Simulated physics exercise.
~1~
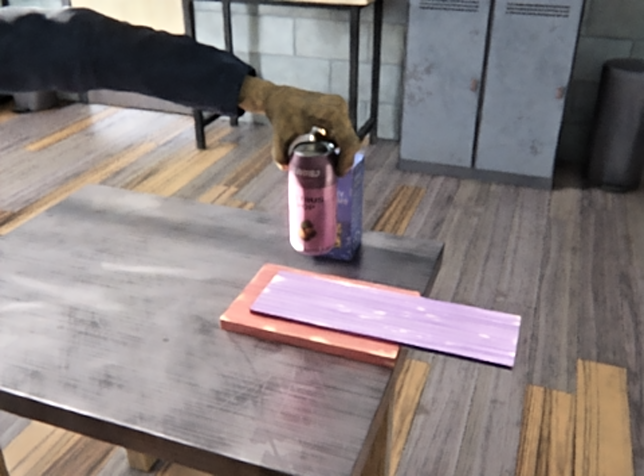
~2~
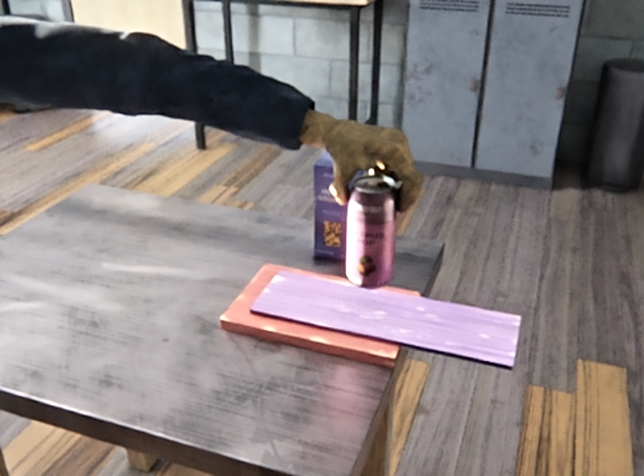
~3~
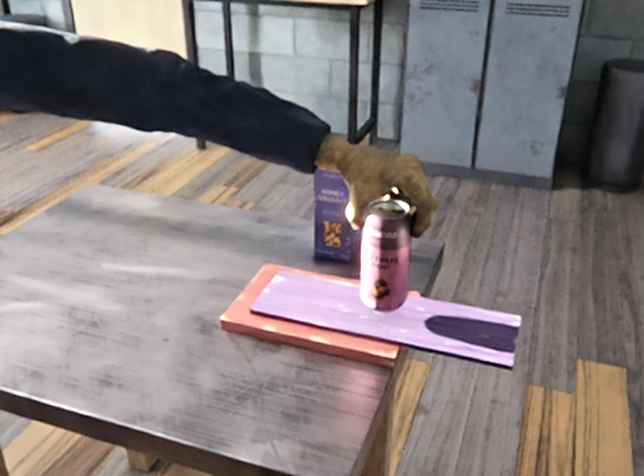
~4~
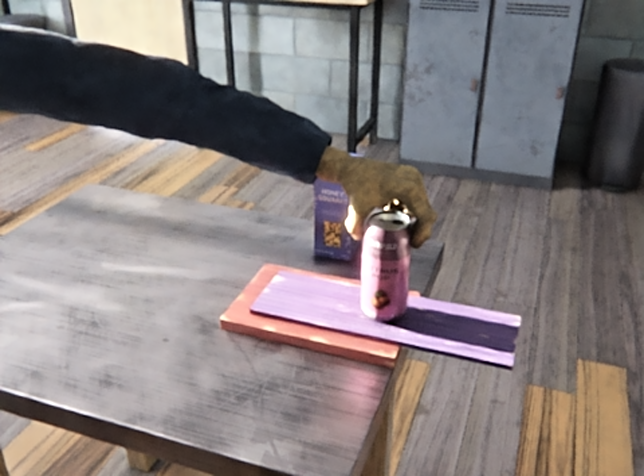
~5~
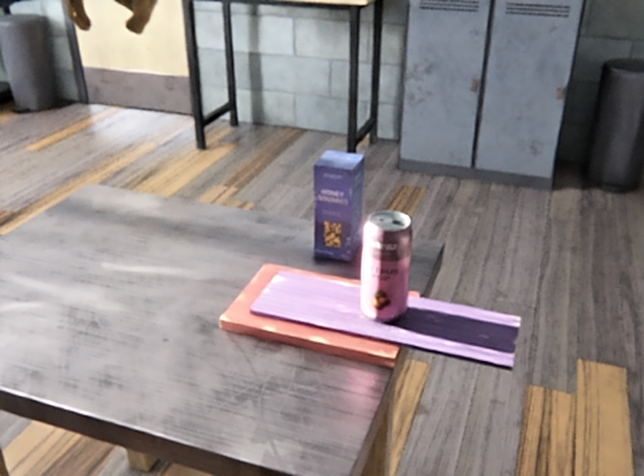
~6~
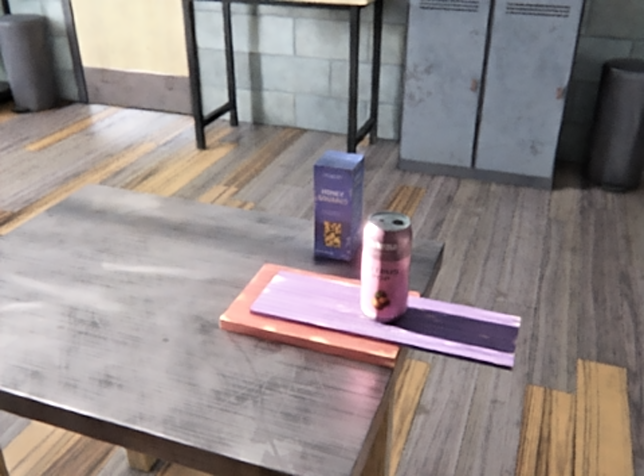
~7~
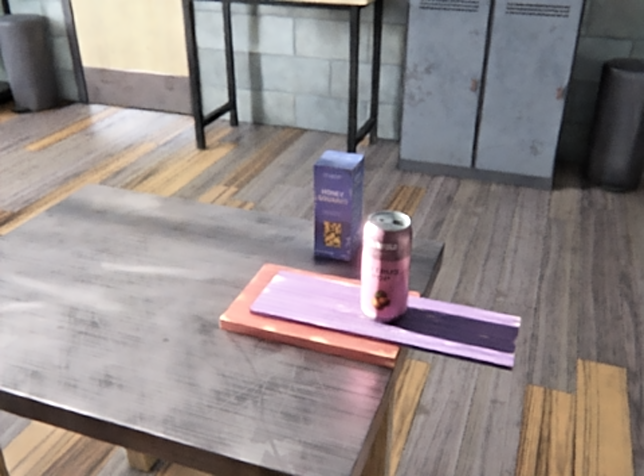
A pink can is carried right and down by a gloved hand and set upright on a purple plank that overhangs a table edge atop a red slab, near a blue carton; the hand lets go and withdraws, and the plank stays balanced with everything still.
